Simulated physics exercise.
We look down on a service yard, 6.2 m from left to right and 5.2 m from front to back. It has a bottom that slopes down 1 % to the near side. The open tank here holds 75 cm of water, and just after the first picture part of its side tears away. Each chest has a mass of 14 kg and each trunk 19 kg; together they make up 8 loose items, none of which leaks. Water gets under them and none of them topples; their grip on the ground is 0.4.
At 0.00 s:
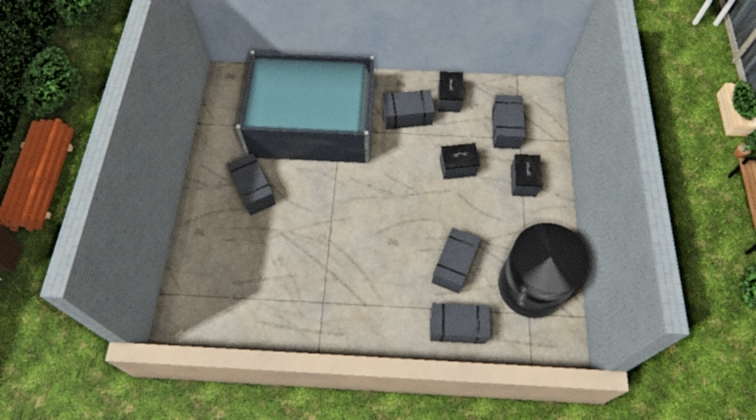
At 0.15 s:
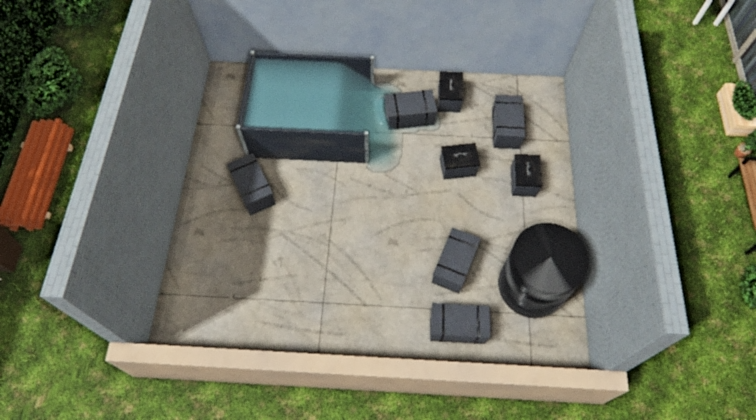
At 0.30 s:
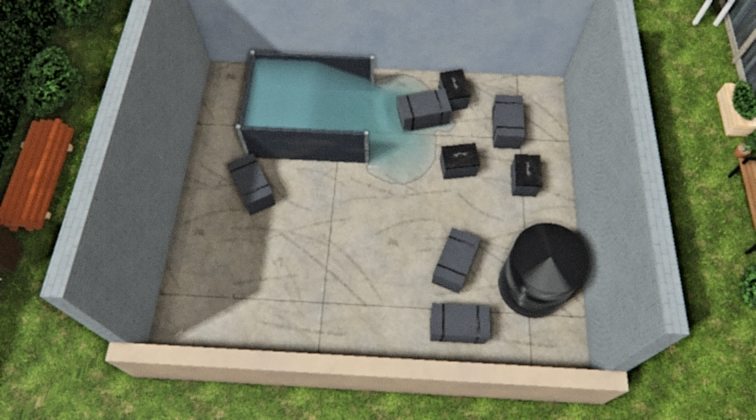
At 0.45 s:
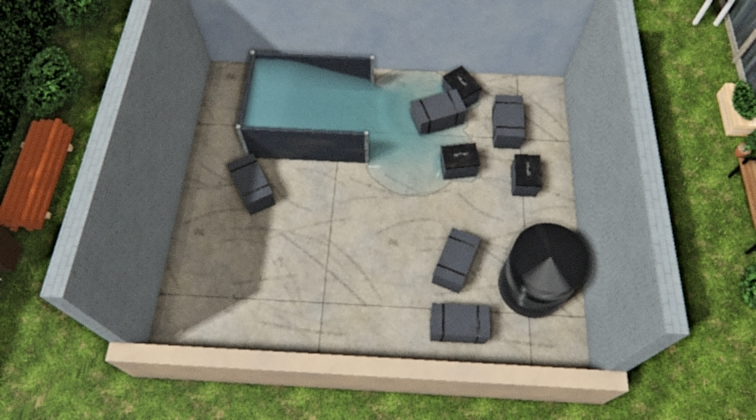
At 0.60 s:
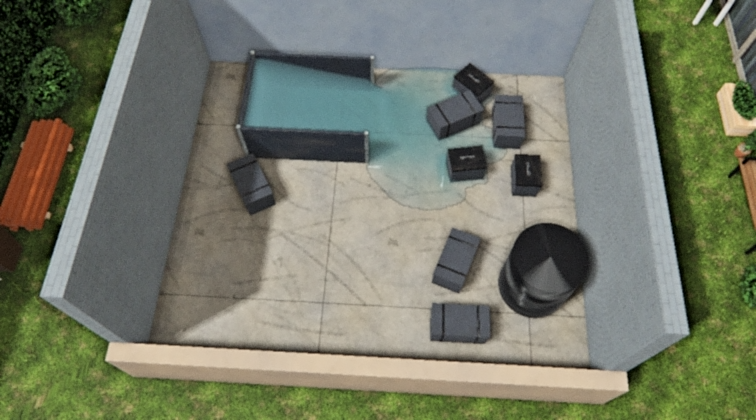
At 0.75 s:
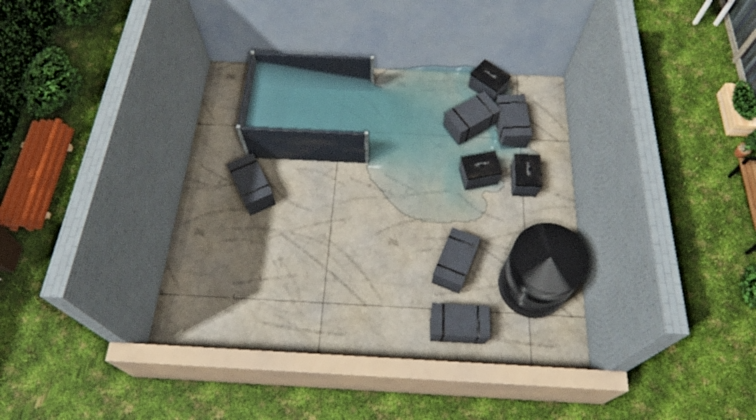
In a walled yard, water pours from an open tank and pushes several dark boxes rightward.
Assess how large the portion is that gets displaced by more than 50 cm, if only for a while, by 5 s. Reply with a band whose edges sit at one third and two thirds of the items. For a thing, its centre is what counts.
Band: Two thirds or above.
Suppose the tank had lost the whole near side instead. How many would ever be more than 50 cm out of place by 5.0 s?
Then it comes to 3.
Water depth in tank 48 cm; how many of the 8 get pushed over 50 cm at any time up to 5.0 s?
Count under that change: 6.
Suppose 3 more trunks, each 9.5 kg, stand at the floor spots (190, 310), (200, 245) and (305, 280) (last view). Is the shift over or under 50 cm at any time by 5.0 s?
Order as listed: Inside half a metre / inside half a metre / beyond half a metre.
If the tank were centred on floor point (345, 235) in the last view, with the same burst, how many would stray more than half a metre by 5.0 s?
Then 6 of them would.
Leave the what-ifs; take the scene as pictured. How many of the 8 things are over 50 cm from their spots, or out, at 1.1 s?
I get 4.
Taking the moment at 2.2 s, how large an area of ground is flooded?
Somewhere about 16 m2, give or take.
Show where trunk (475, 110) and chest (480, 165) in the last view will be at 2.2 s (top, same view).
Approx. (547, 159); approx. (570, 232).
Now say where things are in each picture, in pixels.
The first frame shows a trunk at (409, 103), on the bottom; a chest at (452, 85), on the bottom; water covers 2.7 m2; 0 of 8 have shifted.
The second frame shows a trunk at (411, 103), on the bottom, 3 cm from its start; a chest at (452, 85), on the bottom; 3.5 m2 under water; 0 of 8 have shifted.
The third frame shows a trunk at (425, 104) rests on the ground, 26 cm from its start; a chest at (455, 83), on the bottom, 7 cm from its start; 4.6 m2 under water; 2 of 8 have shifted.
The fourth frame shows a trunk at (439, 106) rests on the ground, 50 cm from its start; a chest at (462, 81) rests on the ground, 20 cm from its start; water covers 5.9 m2; 2 of 8 have shifted.
The fifth frame shows a trunk at (456, 109), on the bottom, 77 cm from its start; a chest at (474, 78) rests on the ground, 41 cm from its start; water covers 7.0 m2; 3 of 8 have shifted.
The sixth frame shows a trunk at (473, 112), on the bottom, 106 cm from its start; a chest at (491, 74), on the bottom, 71 cm from its start; 8.3 m2 under water; 4 of 8 have shifted.
After 1.1 s 4 of 8 are over 50 cm from their spots; 1 afloat.
After 2.2 s 5 of 8 are over 50 cm from their spots; 5 afloat.
After 3.5 s 6 of 8 are over 50 cm from their spots; 4 afloat.
After 5.0 s 7 of 8 are over 50 cm from their spots, and 7 have been at some point; 6 afloat.
